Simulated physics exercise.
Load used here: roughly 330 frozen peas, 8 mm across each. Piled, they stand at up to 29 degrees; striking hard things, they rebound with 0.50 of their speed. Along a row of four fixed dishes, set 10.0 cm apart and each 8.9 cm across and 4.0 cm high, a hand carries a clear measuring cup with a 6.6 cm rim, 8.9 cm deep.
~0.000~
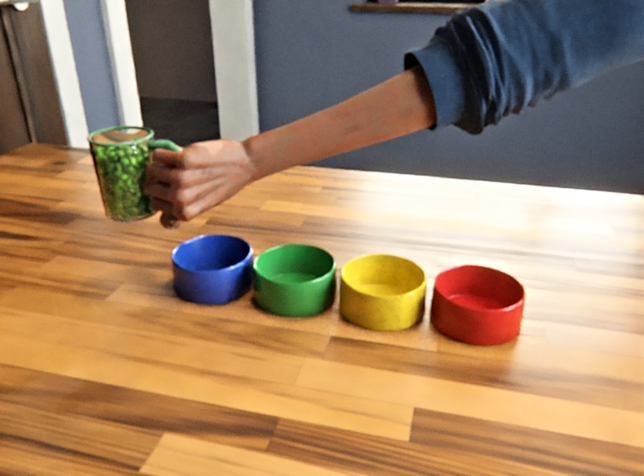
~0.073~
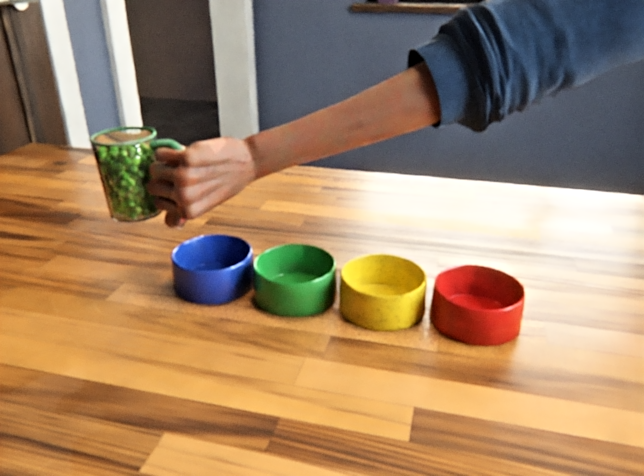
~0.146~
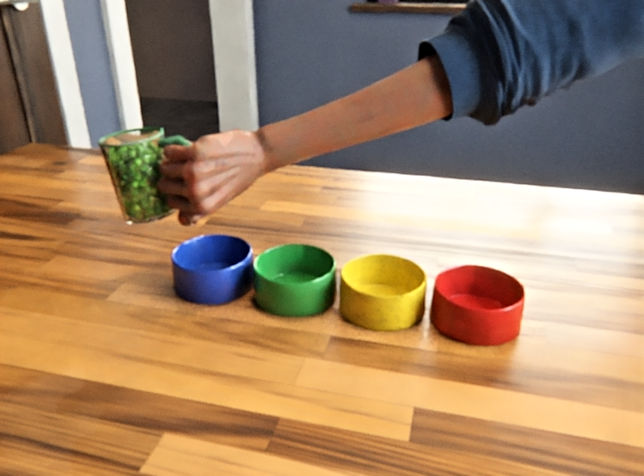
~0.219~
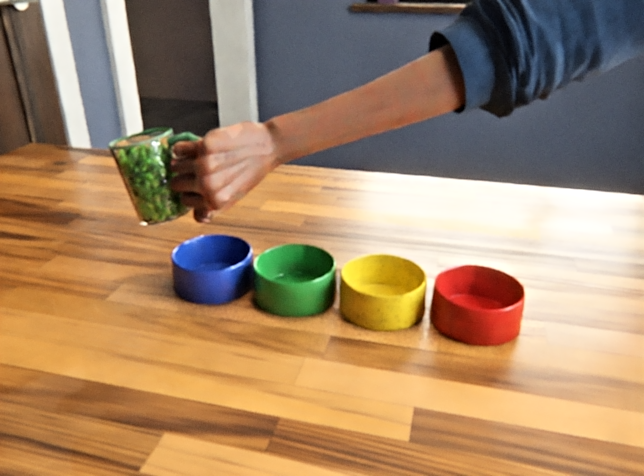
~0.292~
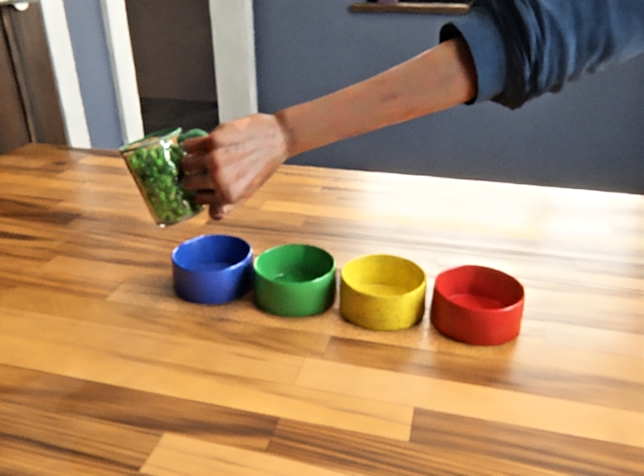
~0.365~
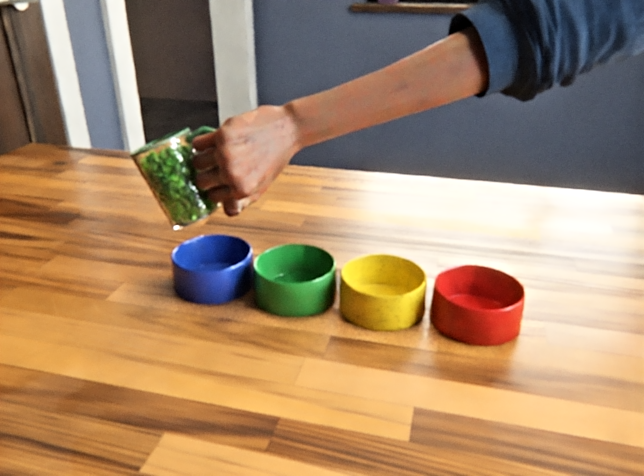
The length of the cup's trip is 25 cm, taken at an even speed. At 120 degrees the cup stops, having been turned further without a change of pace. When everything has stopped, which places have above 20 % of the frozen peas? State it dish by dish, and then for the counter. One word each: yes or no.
Red dish: No; blue dish: No; green dish: Yes; yellow dish: No; counter: No.
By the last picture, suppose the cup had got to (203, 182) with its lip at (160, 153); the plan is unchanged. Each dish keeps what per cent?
The red dish keeps 0, the blue dish 0, the green dish 100 and the yellow dish 0.
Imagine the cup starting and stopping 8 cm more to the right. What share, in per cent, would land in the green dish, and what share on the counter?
Green 0; counter 10.
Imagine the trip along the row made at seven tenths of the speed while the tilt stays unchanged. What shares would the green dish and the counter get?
In that case: Green 80, and counter 10.
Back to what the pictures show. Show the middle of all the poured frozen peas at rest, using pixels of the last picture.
Estimated resting centre: Around (291, 274).
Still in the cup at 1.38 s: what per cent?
Near 95 per cent of the load.
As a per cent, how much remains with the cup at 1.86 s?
My guess is near 5 per cent.
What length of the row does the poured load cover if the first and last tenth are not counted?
It spans roughly 5 centimetres along the row.
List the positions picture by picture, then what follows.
The first picture shows cup at (127, 174), tilt 0 degrees, lip at (94, 134), moved 0.0 cm; middle of the pieces at (128, 179); blue dish at (212, 253); green dish at (295, 263); yellow dish at (384, 274); red dish at (479, 286).
The second picture shows cup at (131, 175), tilt 2 degrees, lip at (97, 135), moved 0.5 cm; middle of the pieces at (132, 179).
The third picture shows cup at (141, 176), tilt 6 degrees, lip at (105, 138), moved 1.8 cm; middle of the pieces at (143, 180).
The fourth picture shows cup at (154, 177), tilt 12 degrees, lip at (115, 142), moved 3.3 cm; middle of the pieces at (155, 181).
The fifth picture shows cup at (166, 178), tilt 17 degrees, lip at (125, 147), moved 4.9 cm; middle of the pieces at (168, 182).
The sixth picture shows cup at (179, 179), tilt 23 degrees, lip at (136, 151), moved 6.4 cm; middle of the pieces at (181, 183); blue dish at (212, 253); green dish at (295, 263); yellow dish at (384, 274); red dish at (479, 286). Its pace works out near 75 degrees a second; the hand travels 21 cm a second.
After 0.97 s, tilt 68 degrees; cup holds 100 %.
Then, at 1.38 s, tilt 99 degrees; cup holds 95 %, green 5 %.
Then, at 1.86 s, tilt 120 degrees; cup holds 5 %, green 90 %.
By 2.6 s all is still; red 0 %, blue 0 %, green 100 %, yellow 0 %, counter 0 %.
